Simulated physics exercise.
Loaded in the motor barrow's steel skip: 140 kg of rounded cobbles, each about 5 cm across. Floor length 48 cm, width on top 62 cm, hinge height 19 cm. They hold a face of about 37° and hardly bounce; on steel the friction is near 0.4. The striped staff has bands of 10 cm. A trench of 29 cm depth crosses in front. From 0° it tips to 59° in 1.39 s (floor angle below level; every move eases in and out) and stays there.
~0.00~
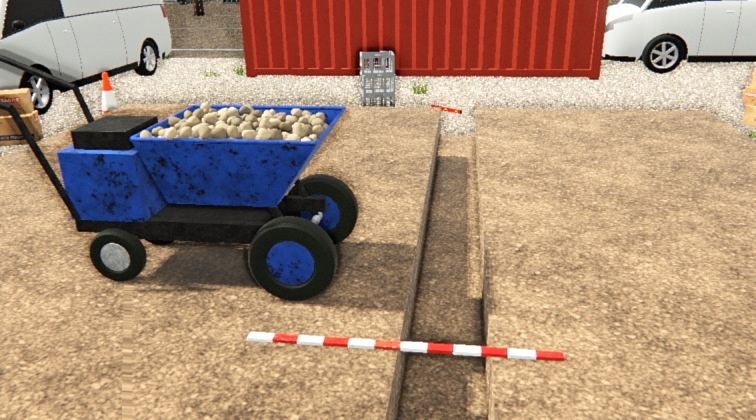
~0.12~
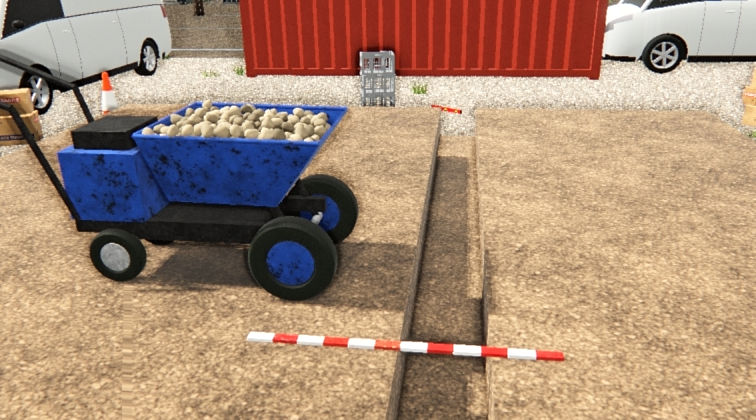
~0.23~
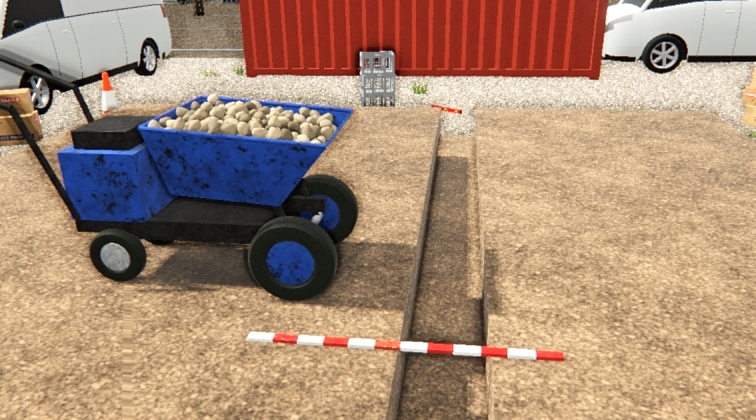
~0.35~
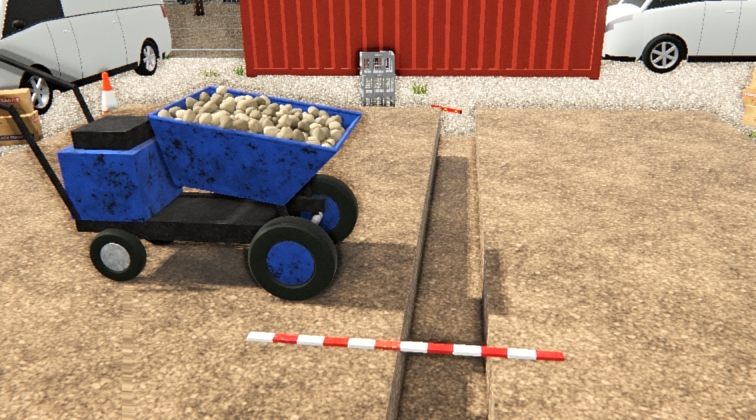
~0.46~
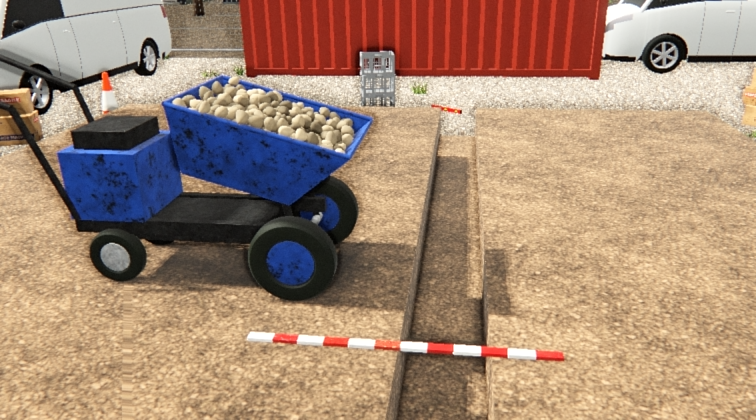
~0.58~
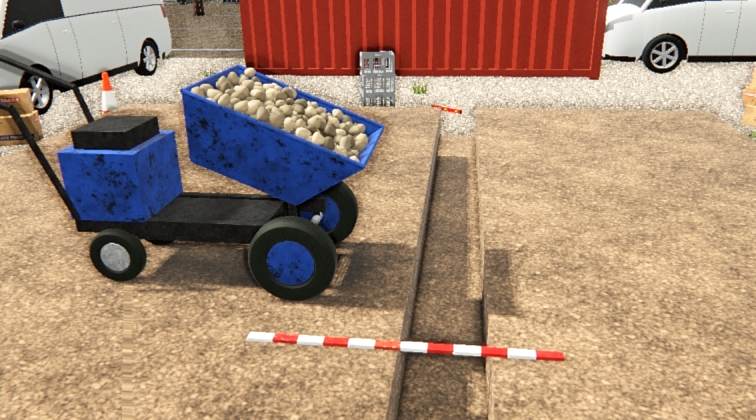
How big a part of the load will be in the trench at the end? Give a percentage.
Some 57 per cent of it.
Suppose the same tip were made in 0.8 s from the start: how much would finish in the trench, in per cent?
In that case some 50 per cent.
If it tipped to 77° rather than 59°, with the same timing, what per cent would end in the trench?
Then about 85 per cent.
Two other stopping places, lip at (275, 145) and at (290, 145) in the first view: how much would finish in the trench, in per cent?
About 55 and 65 per cent.
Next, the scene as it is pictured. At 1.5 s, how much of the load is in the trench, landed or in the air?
Some 15 per cent.
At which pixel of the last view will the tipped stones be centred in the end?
Their middle is at about (453, 317).
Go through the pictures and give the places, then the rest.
Lip at (315, 144), floor tilted 0°, highest stones at (229, 116), in the first picture.
The skip is at 1°, its lip at (318, 144); the top of the load is at (227, 114); the stones move at 0.2 m/s on average, in the second picture.
Lip at (326, 147), floor tilted 4°, highest stones at (228, 109); the stones move at 0.3 m/s on average, in the third picture.
Lip at (337, 151), floor tilted 9°, highest stones at (218, 102); the stones move at 0.4 m/s on average, in the fourth picture.
The skip is at 15°, its lip at (350, 158); the top of the load is at (226, 92); the stones move at 0.5 m/s on average, in the fifth picture.
Lip at (364, 167), floor tilted 22°, highest stones at (239, 83); the stones move at 0.6 m/s on average, in the sixth picture.
After 1.0 s the floor is at 50°; 100 % in the skip; the foremost stones are at (401, 187).
After 1.5 s the floor is at 59°; 82 % in the skip, 17 % in the trench; the foremost stones are at (486, 284).
After 1.8 s the floor is at 59°; 61 % in the skip, 35 % in the trench, 5 % past the trench; the foremost stones are at (553, 266).
After 3.8 s the floor is at 59°; 38 % in the skip, 57 % in the trench, 5 % past the trench; the foremost stones are at (636, 280).
